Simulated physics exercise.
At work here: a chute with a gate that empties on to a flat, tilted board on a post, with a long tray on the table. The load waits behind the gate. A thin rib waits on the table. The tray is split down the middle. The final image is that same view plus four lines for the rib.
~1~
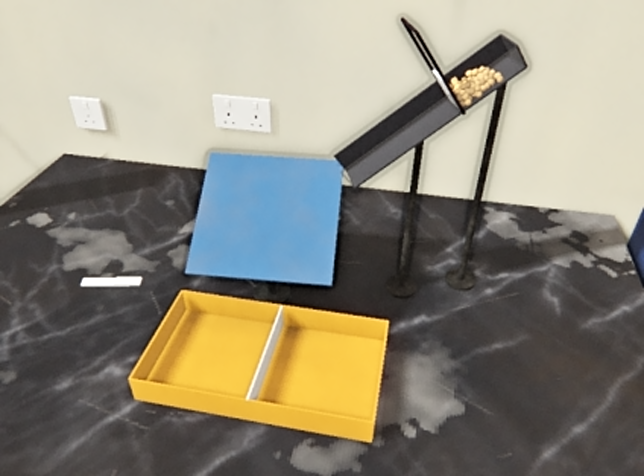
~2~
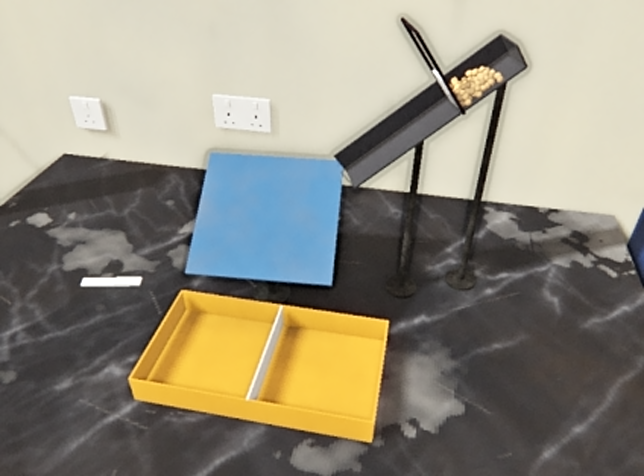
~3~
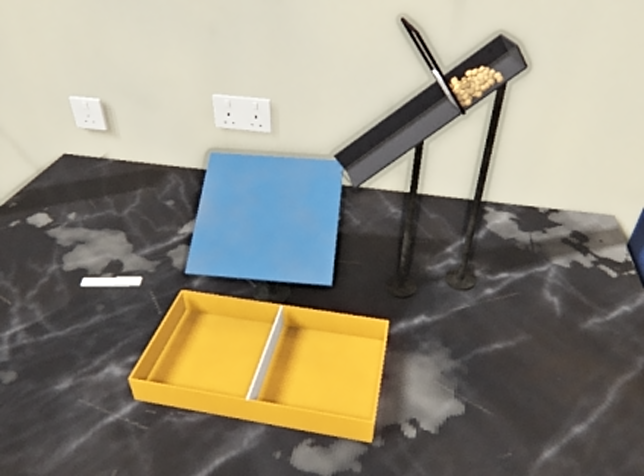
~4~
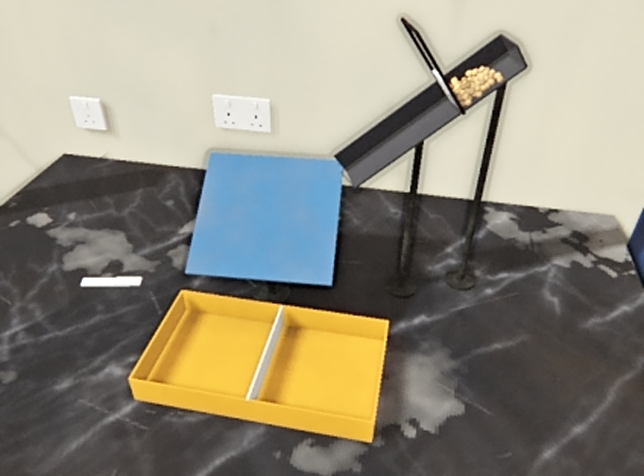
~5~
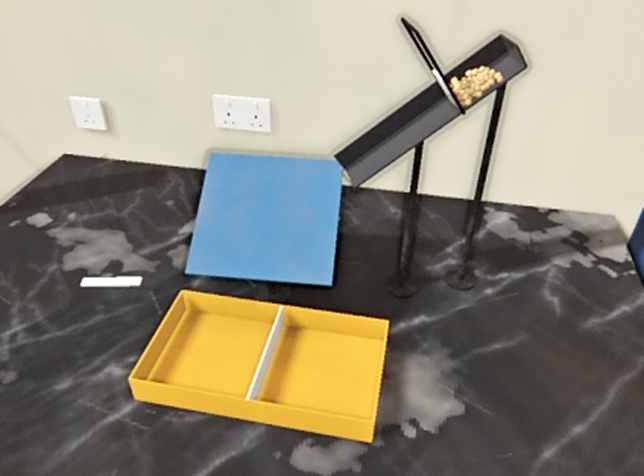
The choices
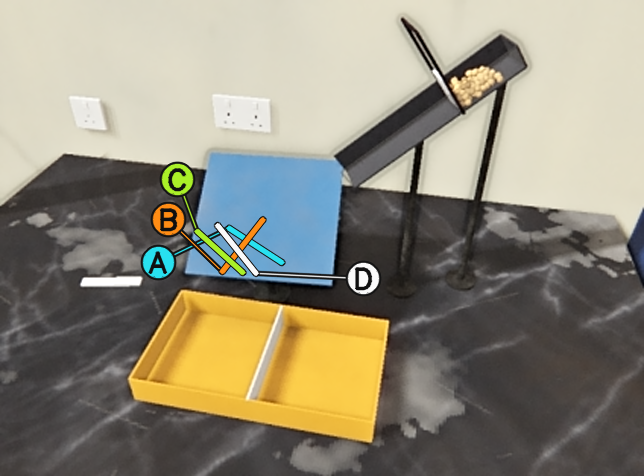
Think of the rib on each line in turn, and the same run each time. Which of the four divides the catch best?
Best: D.
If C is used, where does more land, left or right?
The left half.
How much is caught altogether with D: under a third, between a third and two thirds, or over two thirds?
It is over two thirds.
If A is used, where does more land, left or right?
More lands on the right.
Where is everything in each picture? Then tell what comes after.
In the first frame, load behind the gate near (468, 85), dried chickpeas; lip of the chute near (351, 180), sloping fairly steeply.
In the second frame, middle of the board near (267, 215), tilted fairly steeply; middle of its low edge near (258, 279); of its high edge near (276, 156).
In the third frame, front corners of the tray near (129, 379) and (373, 422); front end of its middle wall near (247, 400); gate still shut near (441, 80).
In the fourth frame, middle of the load near (468, 85); lip near (351, 180).
In the fifth frame, middle of the load near (468, 85); lip near (351, 180).
On the marked copy, line A from (228, 228) to (281, 262); line B from (262, 219) to (222, 271); line C from (197, 231) to (242, 272); line D from (217, 225) to (256, 273).
With A, of what is caught, close to a quarter in the left half, the bulk in the right.
With B, of what is caught, all but a few in the left half, a small share in the right.
With C, of what is caught, the bulk in the left half, a small share in the right.
With D, of what is caught, close to two thirds in the left half, close to a third in the right.
